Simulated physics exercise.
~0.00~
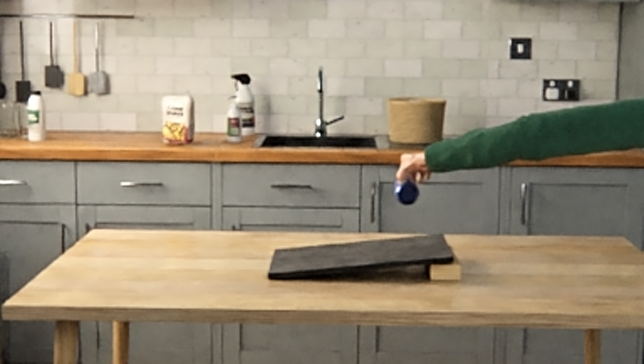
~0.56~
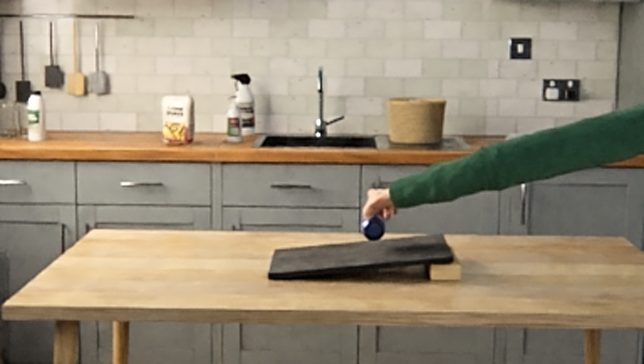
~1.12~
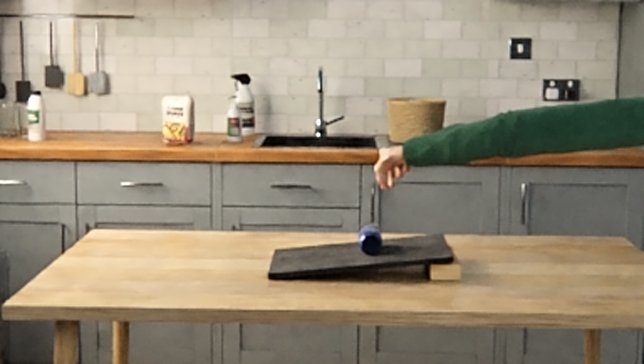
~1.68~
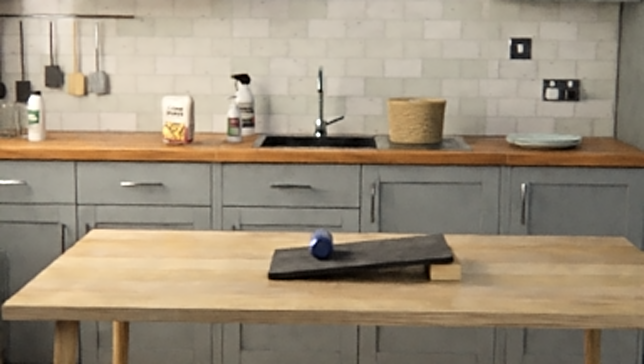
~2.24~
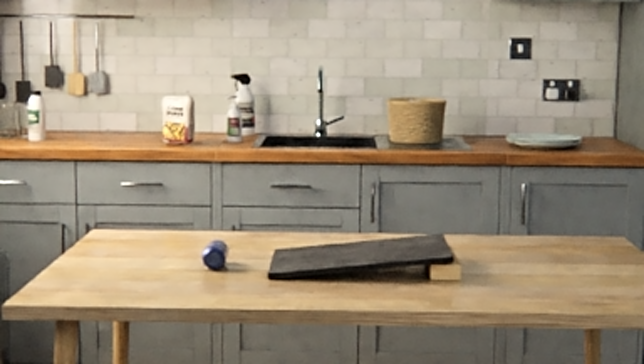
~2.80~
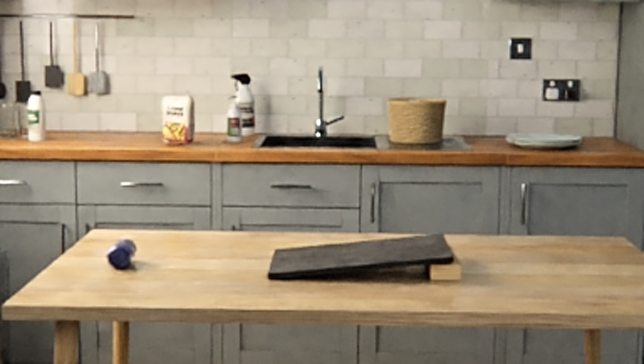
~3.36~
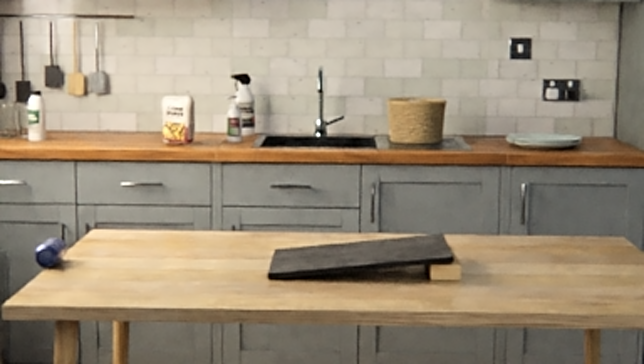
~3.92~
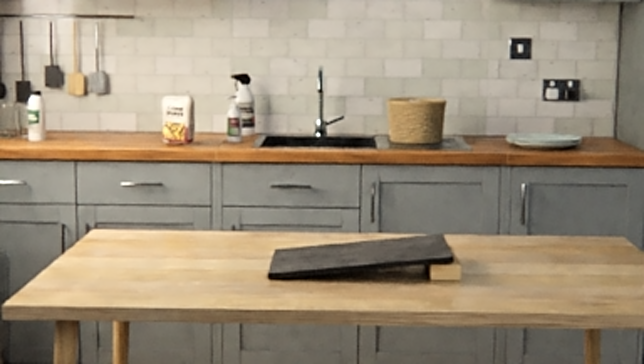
A blue can was lowered on its side onto a dark sloping board by a hand, which let go and drew back, and the can rolled down to the left, crossed the wooden table and went out of sight past its left end.
